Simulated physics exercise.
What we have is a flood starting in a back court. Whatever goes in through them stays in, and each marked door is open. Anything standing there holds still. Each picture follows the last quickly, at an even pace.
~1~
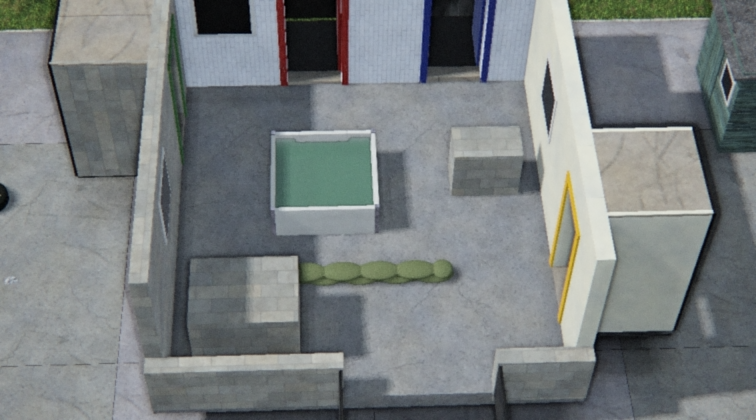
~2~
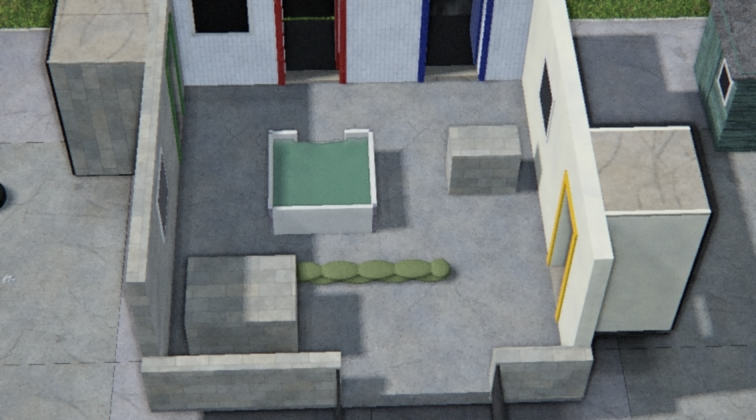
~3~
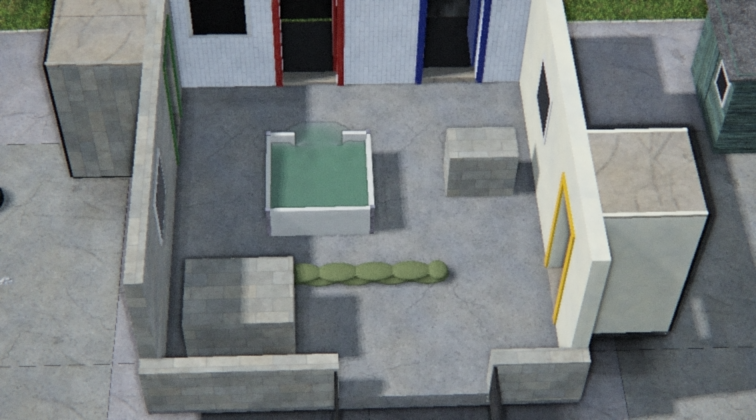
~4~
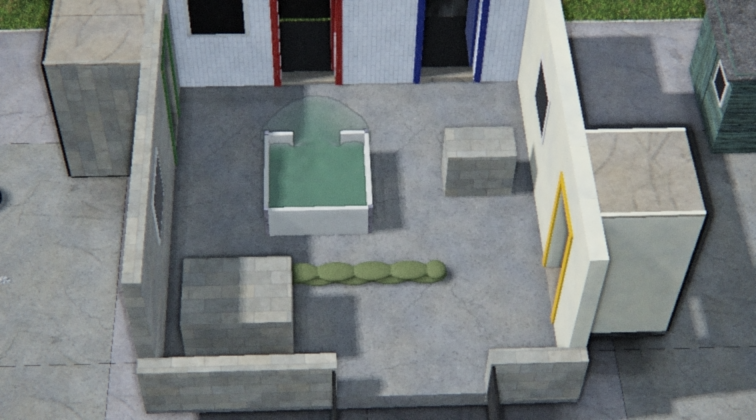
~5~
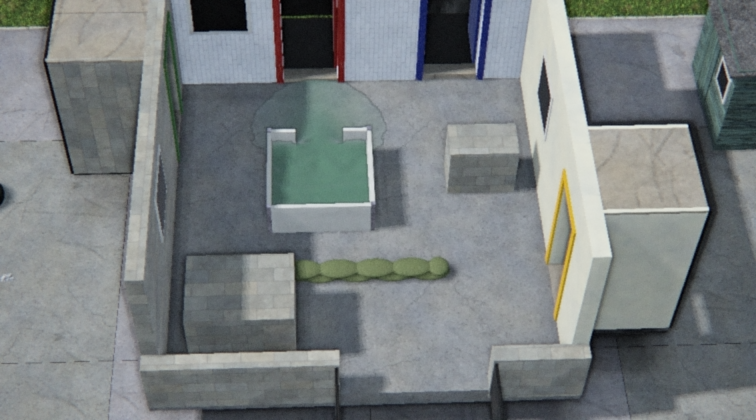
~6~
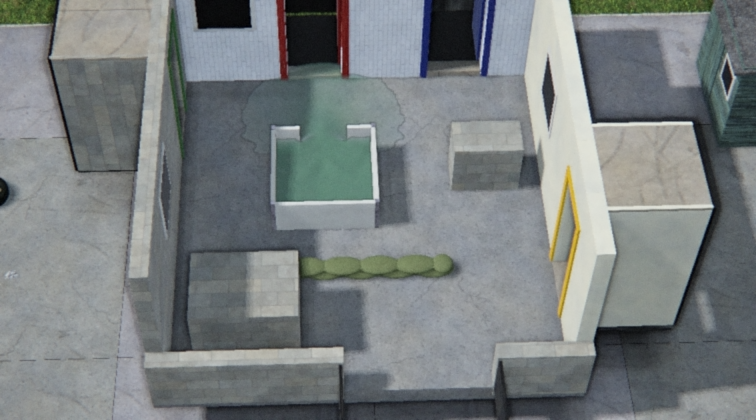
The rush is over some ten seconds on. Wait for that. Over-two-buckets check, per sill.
Red door: Over, yellow door: Within two, blue door: Within two, green door: Within two.
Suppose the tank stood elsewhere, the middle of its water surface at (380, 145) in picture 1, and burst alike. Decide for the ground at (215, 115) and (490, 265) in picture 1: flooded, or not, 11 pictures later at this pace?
Hit, spared.
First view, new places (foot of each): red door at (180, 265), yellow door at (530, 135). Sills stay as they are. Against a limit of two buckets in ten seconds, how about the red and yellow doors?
As I see it, the red door remains below the limit, and the yellow door crosses the limit.
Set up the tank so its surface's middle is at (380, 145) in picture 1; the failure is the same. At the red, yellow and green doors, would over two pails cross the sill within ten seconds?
The red one exceeds the limit, the yellow one stays within the limit, and the green one stays within the limit.
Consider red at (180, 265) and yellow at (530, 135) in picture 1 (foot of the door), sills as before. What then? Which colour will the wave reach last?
Answer: The red one.
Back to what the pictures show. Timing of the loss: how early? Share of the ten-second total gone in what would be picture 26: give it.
I make it 80 per cent.
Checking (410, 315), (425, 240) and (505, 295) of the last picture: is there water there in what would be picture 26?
Result, in the order given: Not wetted / not wetted / not wetted.
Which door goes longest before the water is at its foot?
It's the door marked yellow.
A moment on, water covers 15 % of the floor; the red door over two buckets in, the yellow door not reached, the blue door wet at the sill, nothing in, the green door not reached.
Next, water covers 20 % of the floor; the red door far over two buckets in, the yellow door not reached, the blue door wet at the sill, nothing in, the green door wet at the sill, nothing in.
Then, water covers 35 % of the floor; the red door far over two buckets in, the yellow door not reached, the blue door wet at the sill, nothing in, the green door wet at the sill, nothing in.
Later, water covers 55 % of the floor; the red door far over two buckets in, the yellow door wet at the sill, nothing in, the blue door wet at the sill, nothing in, the green door wet at the sill, nothing in.
In the end, water covers 75 % of the floor; the red door far over two buckets in, the yellow door wet at the sill, nothing in, the blue door wet at the sill, nothing in, the green door wet at the sill, nothing in.
